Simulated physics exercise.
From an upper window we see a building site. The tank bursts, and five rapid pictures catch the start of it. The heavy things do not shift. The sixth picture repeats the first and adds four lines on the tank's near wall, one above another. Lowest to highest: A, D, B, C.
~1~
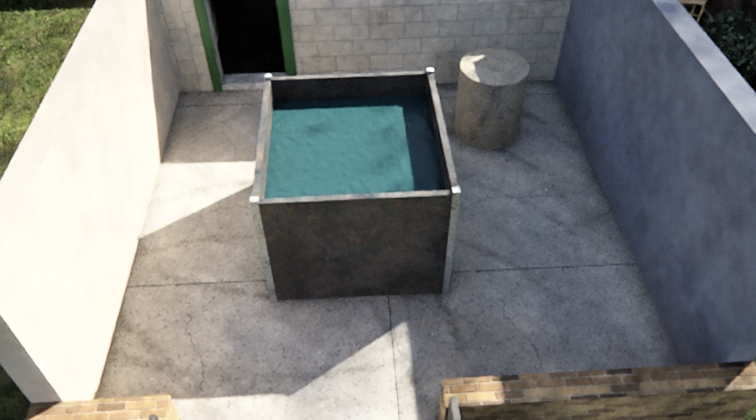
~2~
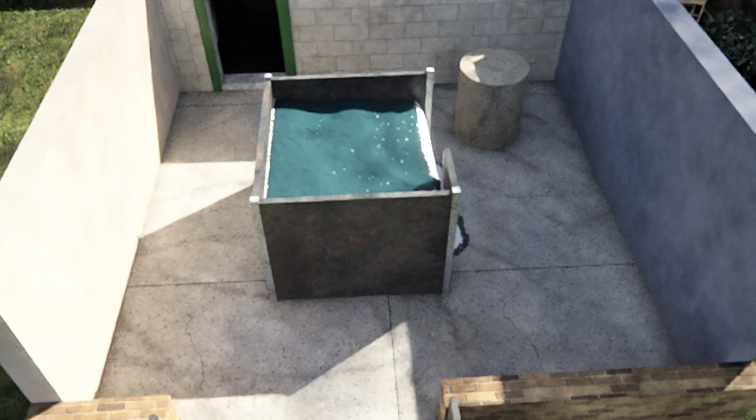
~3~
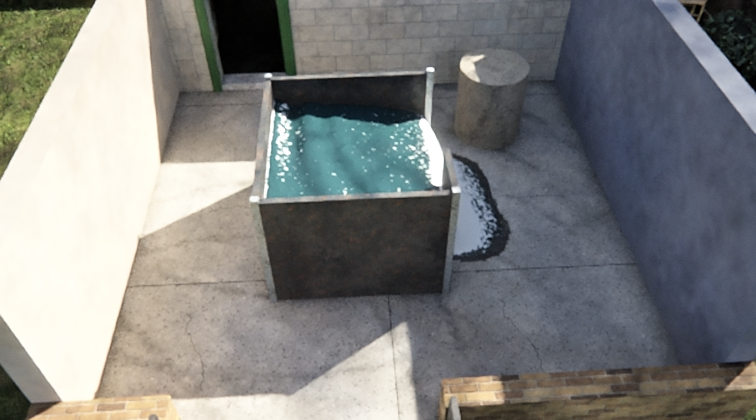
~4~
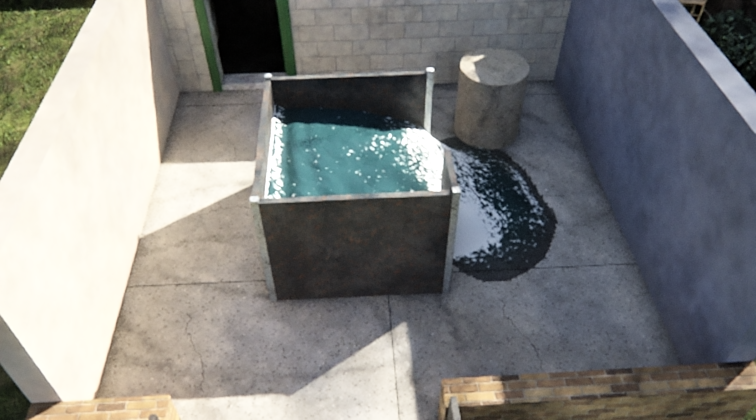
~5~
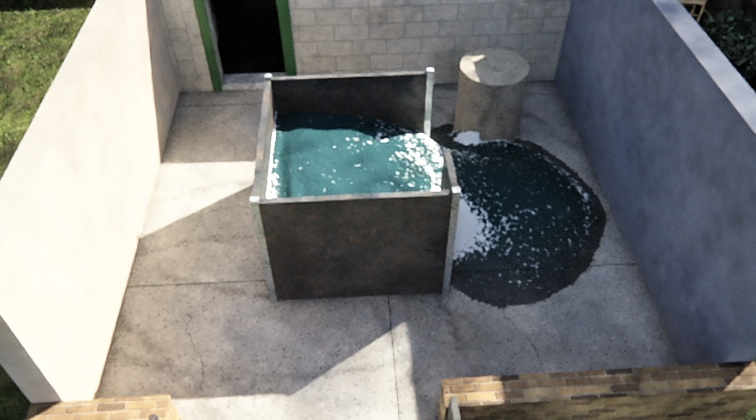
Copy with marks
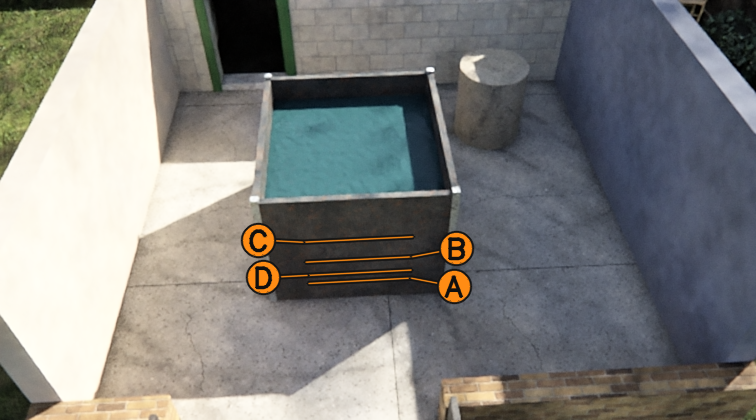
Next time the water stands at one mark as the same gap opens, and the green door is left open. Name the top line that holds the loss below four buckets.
C.
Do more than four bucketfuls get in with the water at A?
No, not at all.
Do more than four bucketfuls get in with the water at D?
No.
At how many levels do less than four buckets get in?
All of the four.
In orange, A at (359, 280); B at (359, 259); C at (358, 239); D at (359, 272); from the bottom up A, D, B, C.
With A, nothing gets over.
With B, nothing gets over.
With C, a splash gets over, under a bucket.
With D, nothing gets over.
